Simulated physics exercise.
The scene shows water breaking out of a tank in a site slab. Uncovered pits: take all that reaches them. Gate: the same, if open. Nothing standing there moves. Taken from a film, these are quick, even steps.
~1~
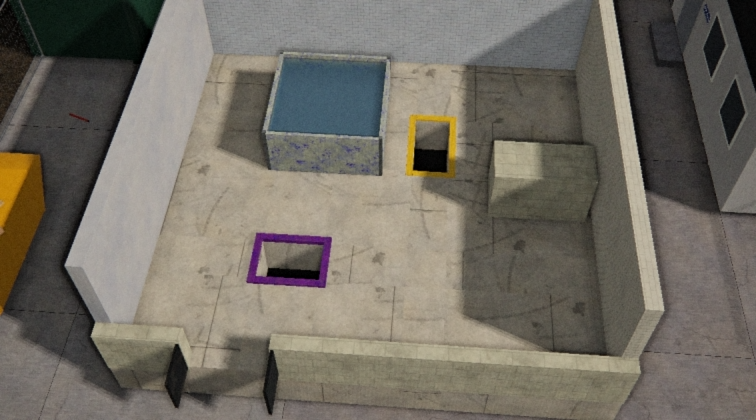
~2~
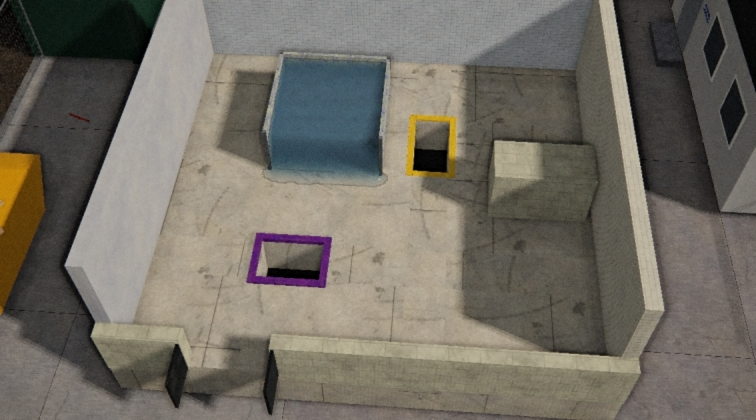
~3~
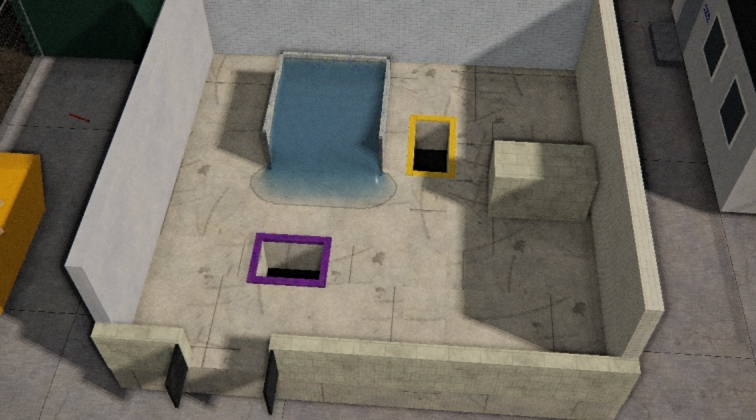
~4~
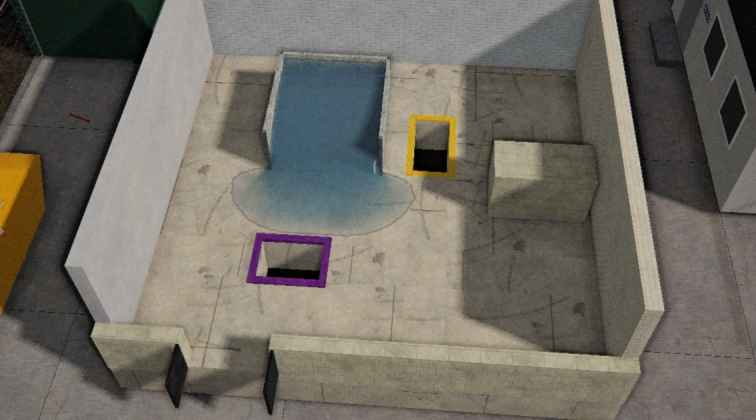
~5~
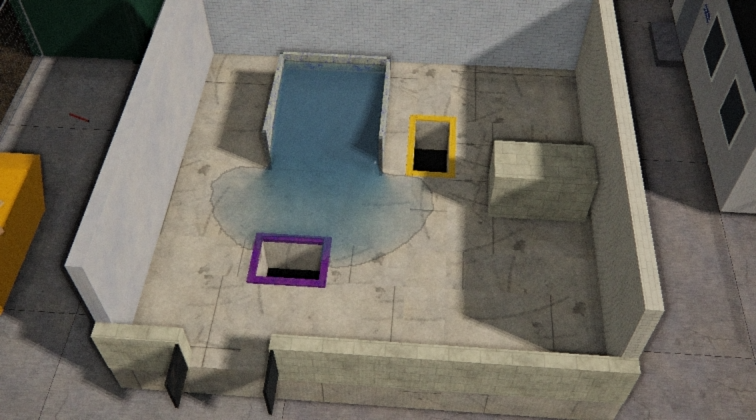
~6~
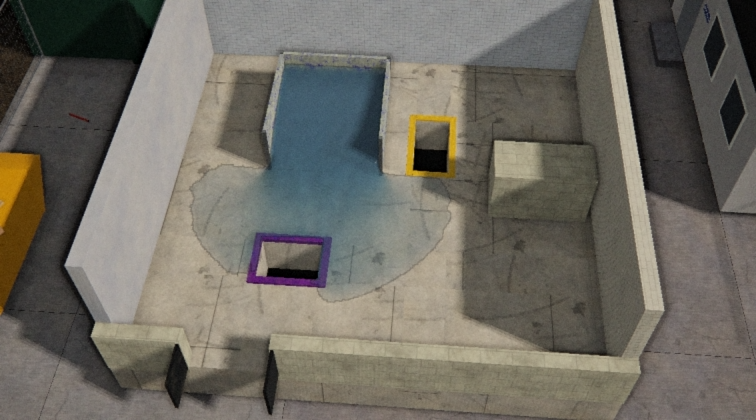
The footage shows a walled concrete slab where water pours from the open front side of a tank, spreads forward across the floor in a widening sheet, and surrounds much of a purple-edged pit near a yellow-edged one.
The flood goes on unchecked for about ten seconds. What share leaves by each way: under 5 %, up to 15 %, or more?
In the end the gate ends up with a share within five to fifteen per cent, the purple pit ends up with a share topping fifteen per cent, the yellow pit ends up with a share that stays below five per cent.
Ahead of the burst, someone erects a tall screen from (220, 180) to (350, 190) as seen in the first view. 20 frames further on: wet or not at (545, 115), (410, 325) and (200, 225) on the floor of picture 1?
In turn: Clear, flooded, wet.
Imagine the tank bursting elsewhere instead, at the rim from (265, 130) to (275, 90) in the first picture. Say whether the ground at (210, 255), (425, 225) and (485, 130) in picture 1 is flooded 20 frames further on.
Point 1: Inundated; point 2: Unwetted; point 3: Unwetted.
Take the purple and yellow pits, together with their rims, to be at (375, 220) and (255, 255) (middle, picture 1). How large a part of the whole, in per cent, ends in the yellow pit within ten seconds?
Note: Yellow pit, 30 percent.
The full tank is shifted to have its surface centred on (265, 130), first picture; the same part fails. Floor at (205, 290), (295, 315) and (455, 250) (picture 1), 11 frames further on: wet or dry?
In order: Inundated, then unflooded, then unflooded.
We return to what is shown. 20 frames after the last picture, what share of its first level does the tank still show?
Around 14 percent.
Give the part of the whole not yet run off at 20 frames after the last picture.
Some 70 per cent.
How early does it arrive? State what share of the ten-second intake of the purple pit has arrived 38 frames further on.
Near 95 per cent, give or take.
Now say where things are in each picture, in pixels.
In the first picture, the water tank at (329, 97) is whole and still.
In the second picture, water pours out at (324, 160) and has run to (385, 176).
In the third picture, water pours out at (324, 161) and has run to (390, 192).
In the fourth picture, the front is at (403, 209), out from the gap at (325, 162).
In the fifth picture, the front is at (359, 261), out from the gap at (325, 163).
In the sixth picture, the front is at (336, 297), out from the gap at (325, 163).
A moment on, water covers 40 % of the floor; the gate 0 %, the purple pit 11 %, the yellow pit 0 %.
Next, water covers 45 % of the floor; the gate 1 %, the purple pit 21 %, the yellow pit 0 %.
Then, water covers 50 % of the floor; the gate 3 %, the purple pit 27 %, the yellow pit 0 %.
Later, water covers 65 % of the floor; the gate 7 %, the purple pit 32 %, the yellow pit 0 %.
In the end, water covers 80 % of the floor; the gate 11 %, the purple pit 34 %, the yellow pit 1 %.
